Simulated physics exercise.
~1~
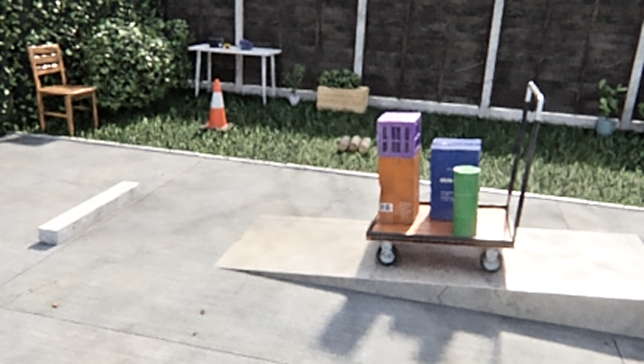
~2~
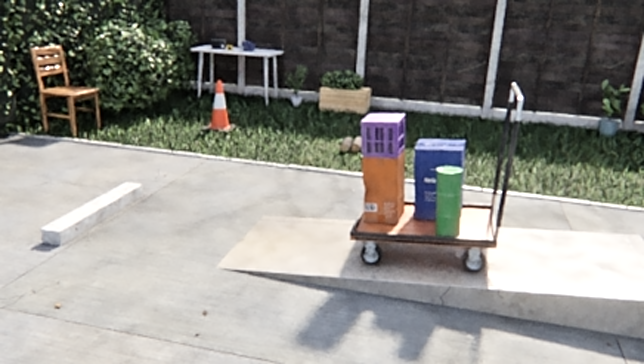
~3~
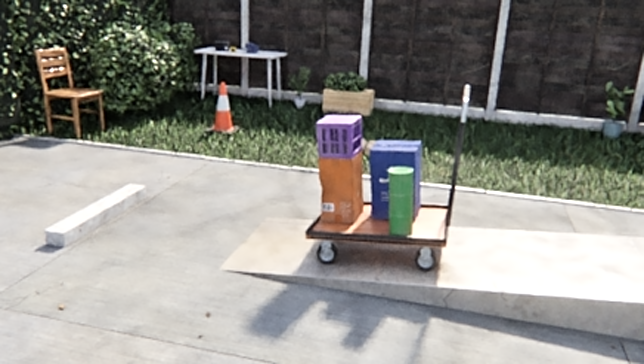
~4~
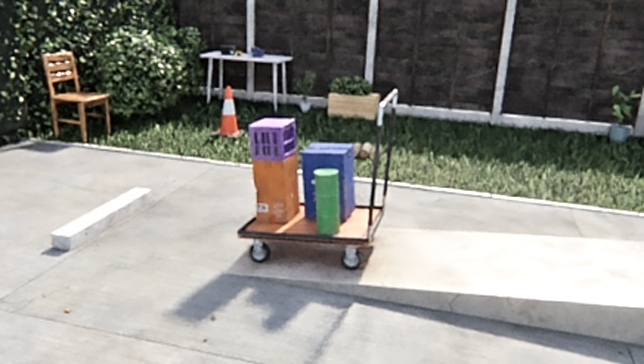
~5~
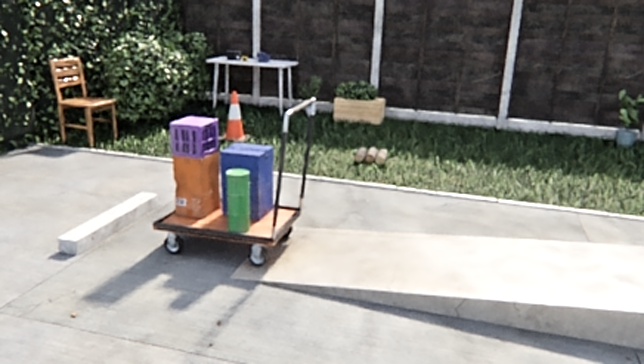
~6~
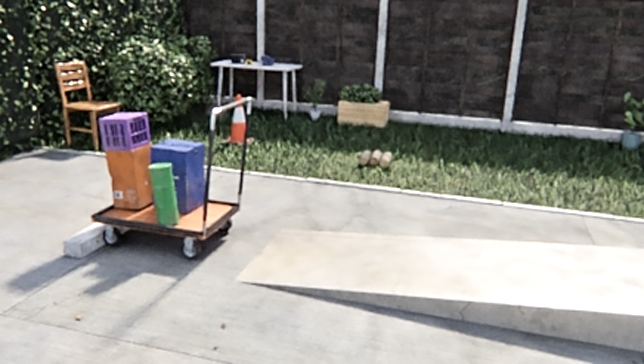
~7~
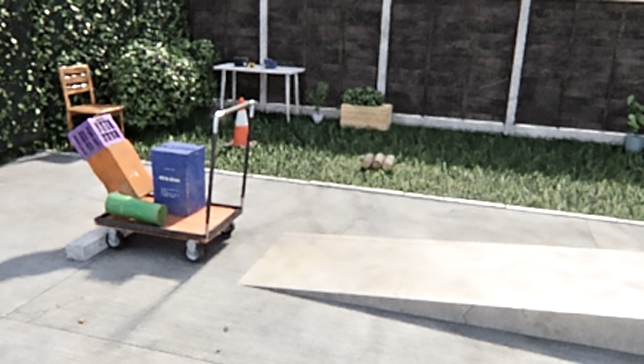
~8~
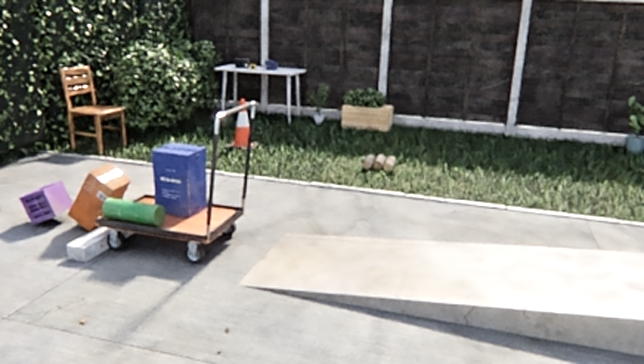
The clip shows a trolley carrying an orange box topped by a purple crate, a blue box and a green canister rolling left down a ramp to a kerb, where it stops; the crate and orange box tumble off, the canister topples onto the deck, and the blue box stays upright.
